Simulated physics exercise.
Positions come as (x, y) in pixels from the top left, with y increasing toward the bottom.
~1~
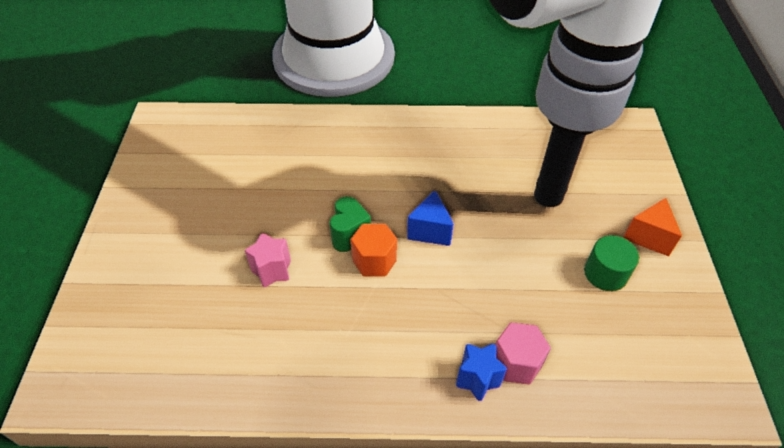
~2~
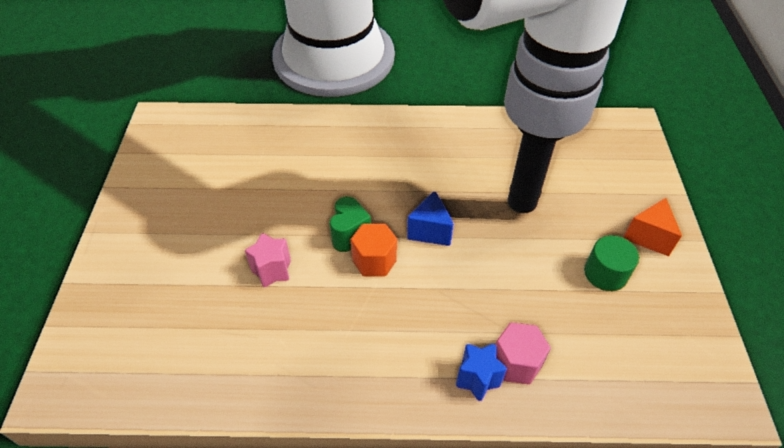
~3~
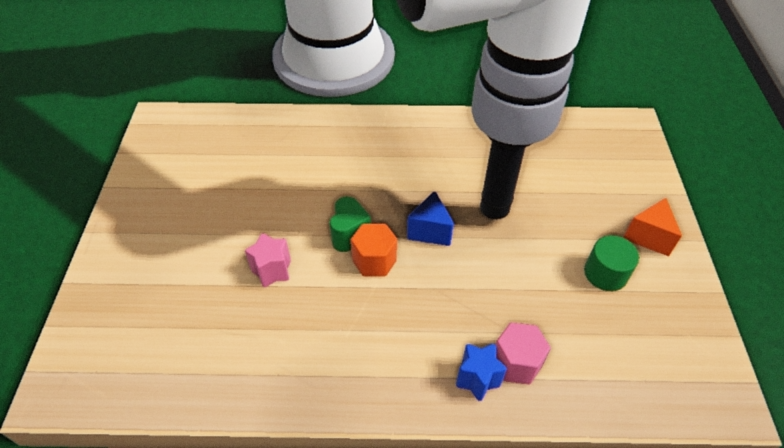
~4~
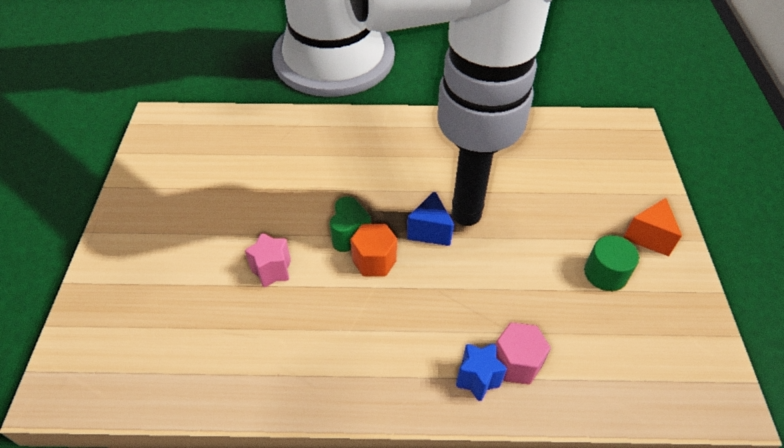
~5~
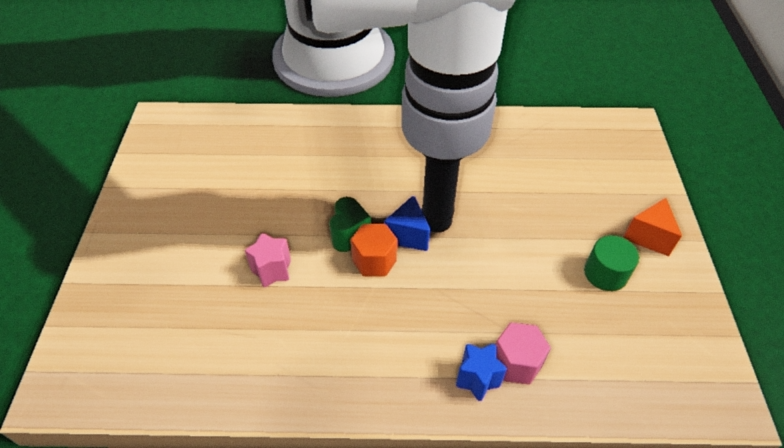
A robot arm moves its black rod left and pushes the blue triangular block slightly left.
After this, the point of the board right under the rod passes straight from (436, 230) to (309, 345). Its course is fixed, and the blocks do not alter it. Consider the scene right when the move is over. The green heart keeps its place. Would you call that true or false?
This is false.
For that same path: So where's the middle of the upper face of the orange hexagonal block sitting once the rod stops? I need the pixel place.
My estimate: (339, 249).
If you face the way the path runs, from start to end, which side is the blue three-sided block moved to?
It goes toward the right-hand side.
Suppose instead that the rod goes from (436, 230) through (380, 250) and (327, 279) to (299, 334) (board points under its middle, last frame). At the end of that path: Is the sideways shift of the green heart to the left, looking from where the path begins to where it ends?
That would be a no.
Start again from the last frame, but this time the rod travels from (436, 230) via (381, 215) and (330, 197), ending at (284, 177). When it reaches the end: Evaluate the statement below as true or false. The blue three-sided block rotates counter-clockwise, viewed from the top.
True.
What follows on the original path. One third of the way, rod (397, 257); green heart (336, 213); orange hexagonal block (351, 246), turned 25° anticlockwise; blue three-sided block (379, 220), turned 45° clockwise.
Two thirds of the way, rod (354, 296); green heart (336, 213); orange hexagonal block (339, 249); blue three-sided block (378, 220), turned 50° clockwise.
At the end, rod (308, 338); pink star block not moved; green heart (336, 213); orange hexagonal block (339, 249); blue three-sided block (378, 220), turned 50° clockwise.
